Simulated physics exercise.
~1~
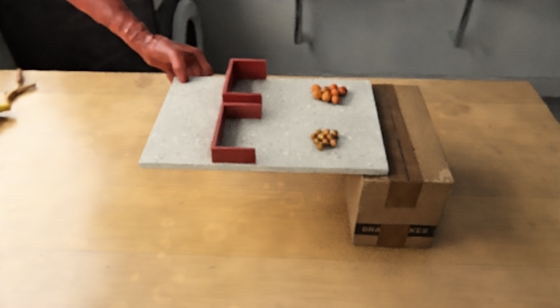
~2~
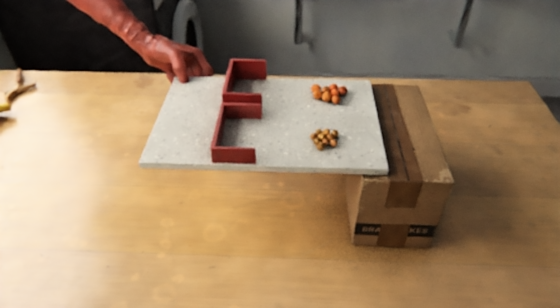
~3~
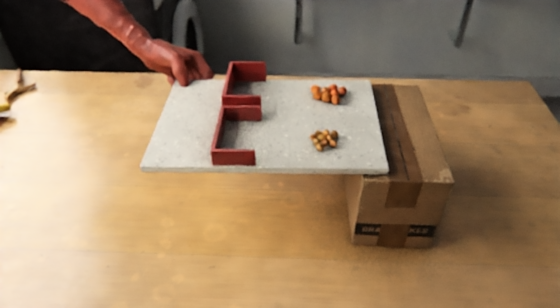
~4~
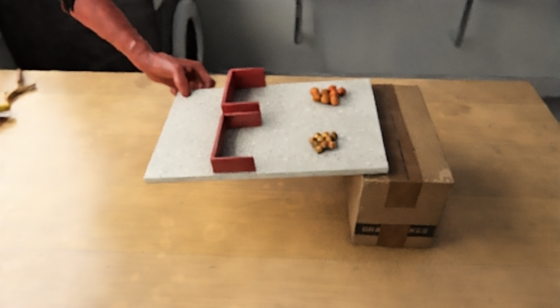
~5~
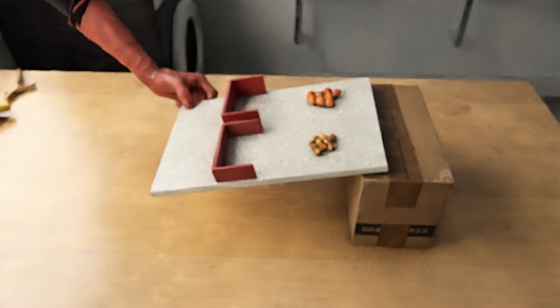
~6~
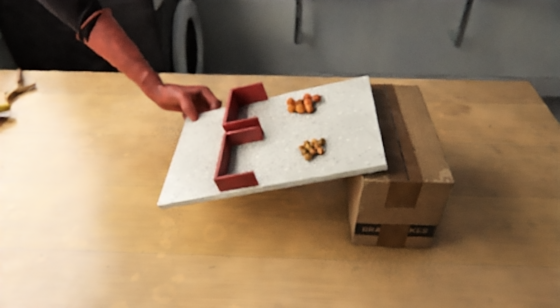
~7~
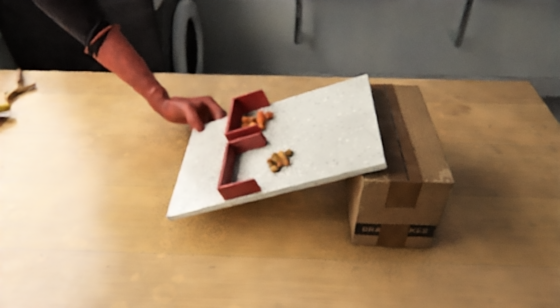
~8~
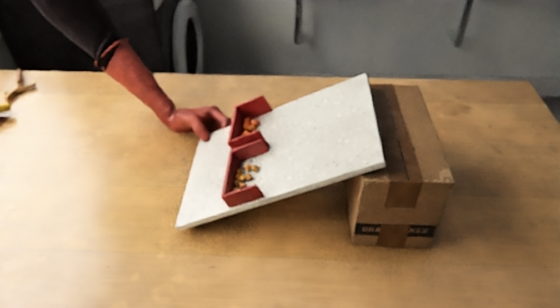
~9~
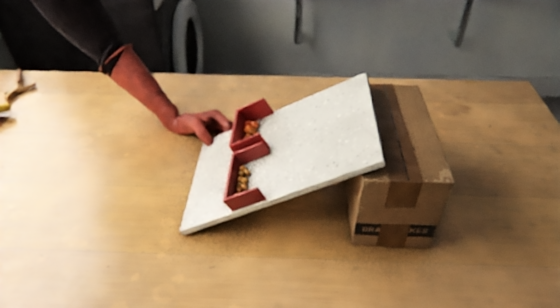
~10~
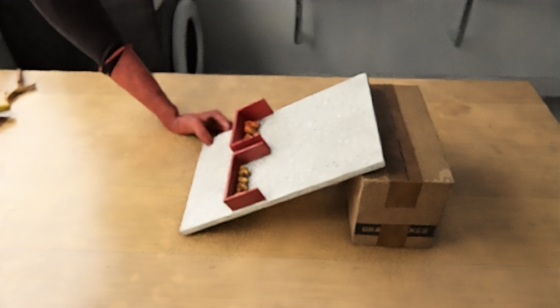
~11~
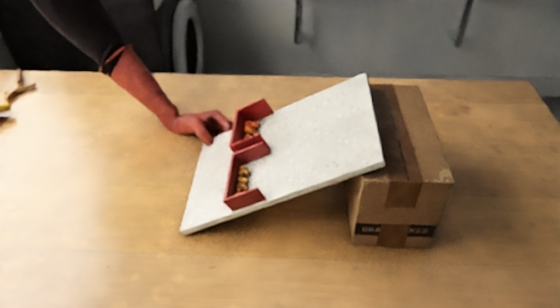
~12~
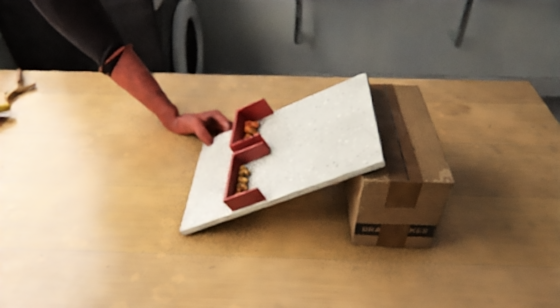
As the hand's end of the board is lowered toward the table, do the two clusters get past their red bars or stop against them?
Both clusters stop against their bars. The near one and the far one each slide down the board and stay gathered behind the red strip in their path.
To begin with, a pale board lies nearly level, its right end on a cardboard box and its left end held by a reddish hand, with two small clusters of orange and brownish pieces to the right of two red, bracket-shaped bars. The hand lowers its end, and the board tilts down to the left. The clusters stay put at first, then both slide down the slope toward the bars. The far cluster gets to its bar slightly ahead of the near one. The board then stops moving, steeply sloped, with both clusters gathered behind their bars and the hand still at its edge.
